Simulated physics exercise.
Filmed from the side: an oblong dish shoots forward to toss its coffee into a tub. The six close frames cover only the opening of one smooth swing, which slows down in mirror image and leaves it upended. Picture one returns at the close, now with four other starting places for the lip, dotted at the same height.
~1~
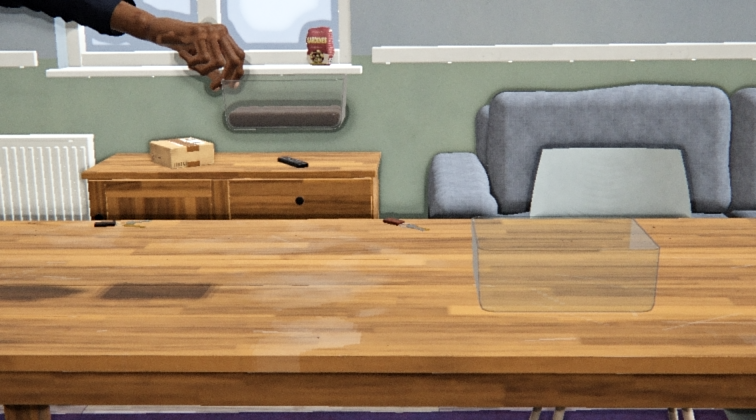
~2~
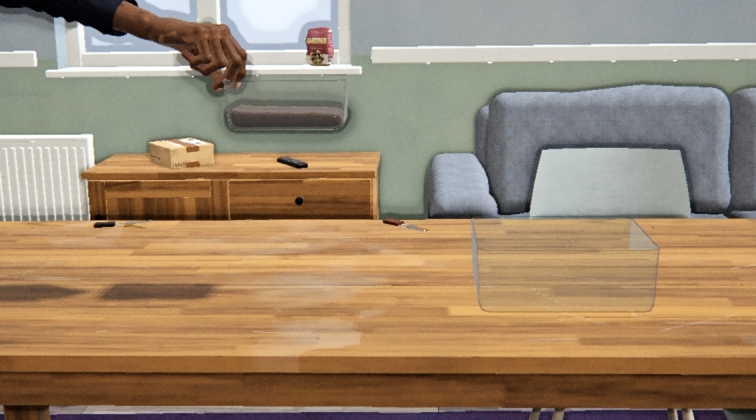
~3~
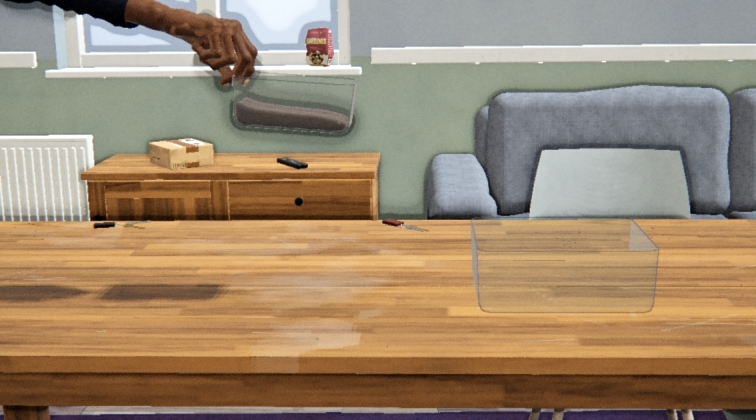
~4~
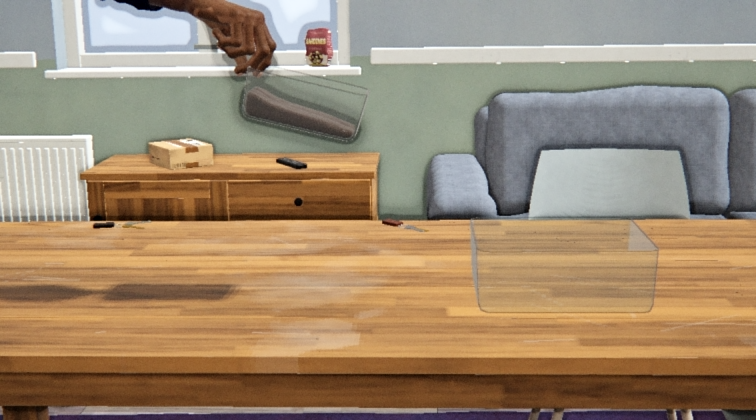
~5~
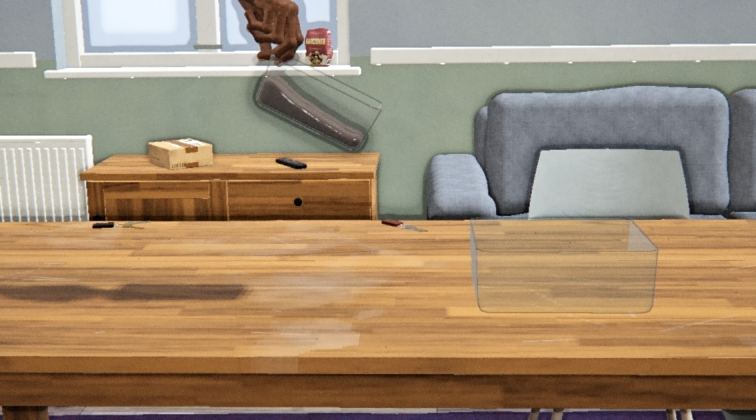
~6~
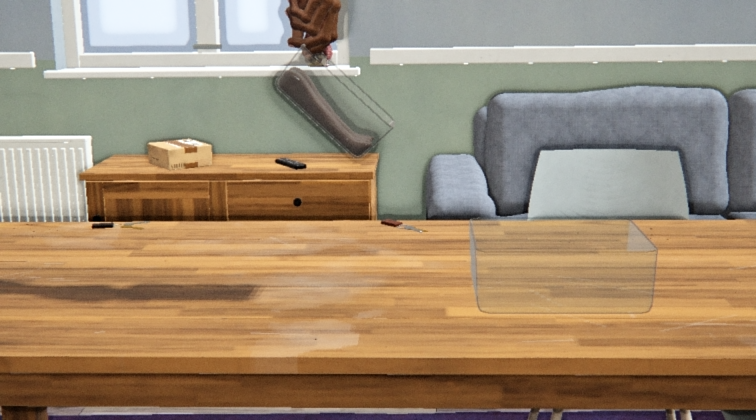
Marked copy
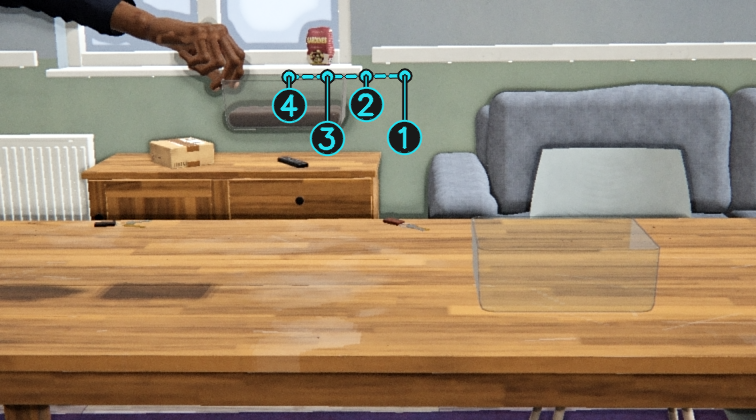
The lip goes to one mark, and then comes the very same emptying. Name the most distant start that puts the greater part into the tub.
2 is the one.
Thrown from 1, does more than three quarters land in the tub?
Yes.
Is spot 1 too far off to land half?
No, not at all.
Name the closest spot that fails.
3.
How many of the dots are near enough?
Two of them.
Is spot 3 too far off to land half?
Yes, it does.
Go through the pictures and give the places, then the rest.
Upright, lip at (343, 76); tub from (479, 310) to (654, 311); nothing has left yet, in the first frame.
Upright, lip at (345, 77); nothing has left yet, in the second frame.
Tipped about 5°, lip at (354, 82); nothing has left yet, in the third frame.
Tipped about 14°, lip at (367, 91); nothing has left yet, in the fourth frame.
Tipped about 27°, lip at (381, 106); nothing has left yet, in the fifth frame.
Tipped about 43°, lip at (393, 123); nothing has left yet, in the sixth frame.
In cyan, 1 at (404, 75); 2 at (366, 76); 3 at (327, 76); 4 at (289, 77).
Choosing 1, about 86 % lands in the tub, 3 % falls short and 11 % goes beside or beyond.
Choosing 2, about 72 % lands in the tub, 20 % falls short and 8 % goes beside or beyond.
Choosing 3, about 29 % lands in the tub, 67 % falls short and 4 % goes beside or beyond.
Choosing 4, about 3 % lands in the tub, 96 % falls short.
